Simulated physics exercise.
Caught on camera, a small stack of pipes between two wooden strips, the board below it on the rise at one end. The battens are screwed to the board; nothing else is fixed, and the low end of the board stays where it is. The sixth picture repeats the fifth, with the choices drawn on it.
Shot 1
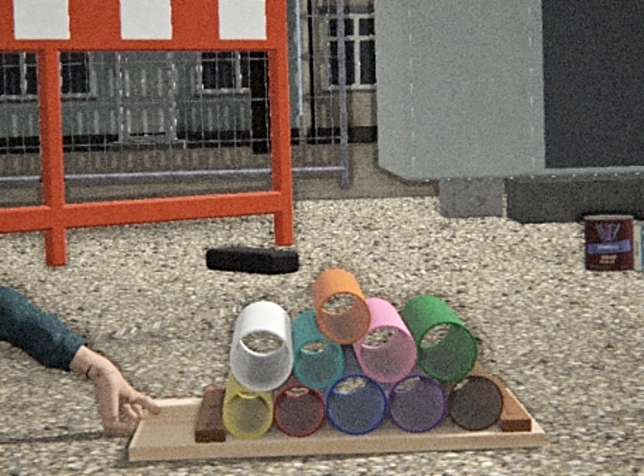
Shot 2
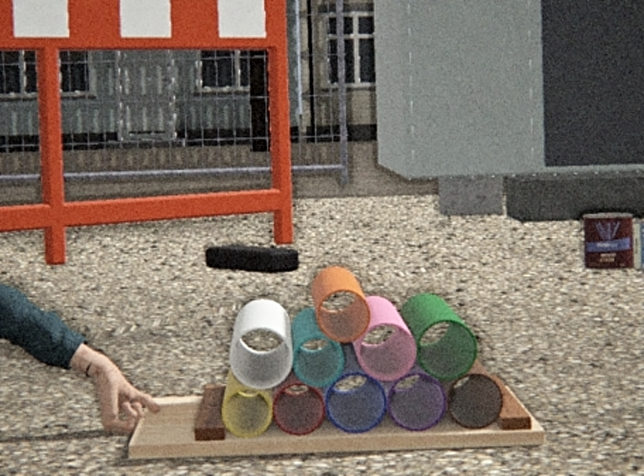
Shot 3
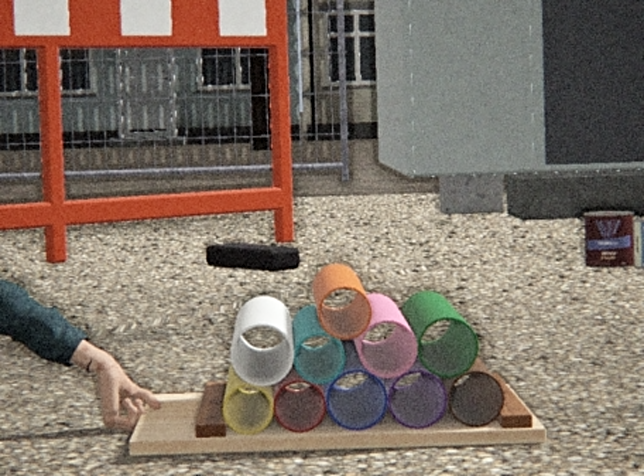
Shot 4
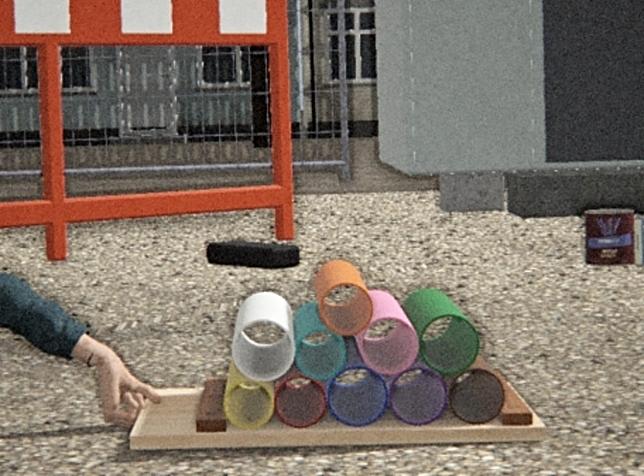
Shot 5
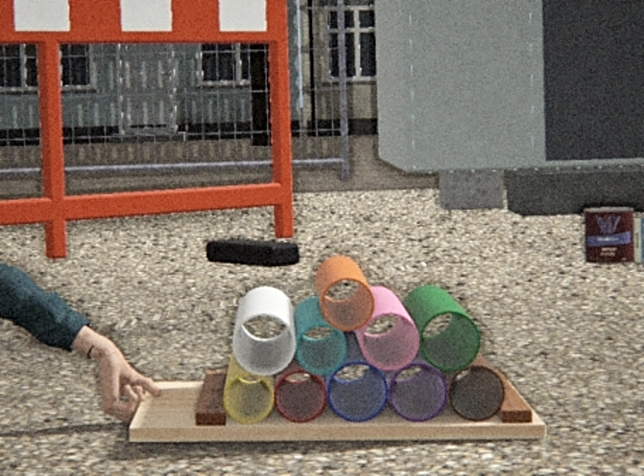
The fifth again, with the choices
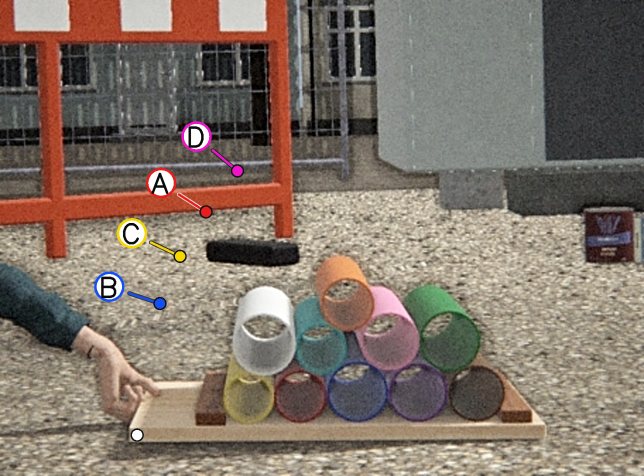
A small stack of colorful pipes sat on a wooden board while a hand at the left end raised it very slightly, and the pipes stayed piled together, barely shifting.
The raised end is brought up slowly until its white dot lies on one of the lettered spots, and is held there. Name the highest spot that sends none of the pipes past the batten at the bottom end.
Raise it to B.
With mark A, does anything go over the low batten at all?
Yes, at A.
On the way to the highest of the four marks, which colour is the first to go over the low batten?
It is the green one.
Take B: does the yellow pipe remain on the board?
Yes.
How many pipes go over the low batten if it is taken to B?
With B, none.
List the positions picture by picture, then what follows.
The first picture shows green pipe (447, 351); pink pipe (387, 353); white pipe (262, 359).
The second picture shows white pipe (261, 358); orange pipe (344, 315).
The third picture shows board (333, 411); yellow pipe (248, 409); white pipe (262, 354); brown pipe (476, 398).
The fourth picture shows board (334, 407); yellow pipe (249, 404); red pipe (301, 402).
The fifth picture shows board (333, 403); yellow pipe (249, 399); red pipe (300, 397).
On the marked copy, A at (206, 212); B at (160, 304); C at (180, 257); D at (237, 171); the white dot at (137, 435).
Taking B. A third of the way, board at 14°.
Two thirds of the way, board at 20°.
When it is over, board at 20°, none over the low batten.
As for the rest, A ten over the low batten; C nine over the low batten; D ten over the low batten.
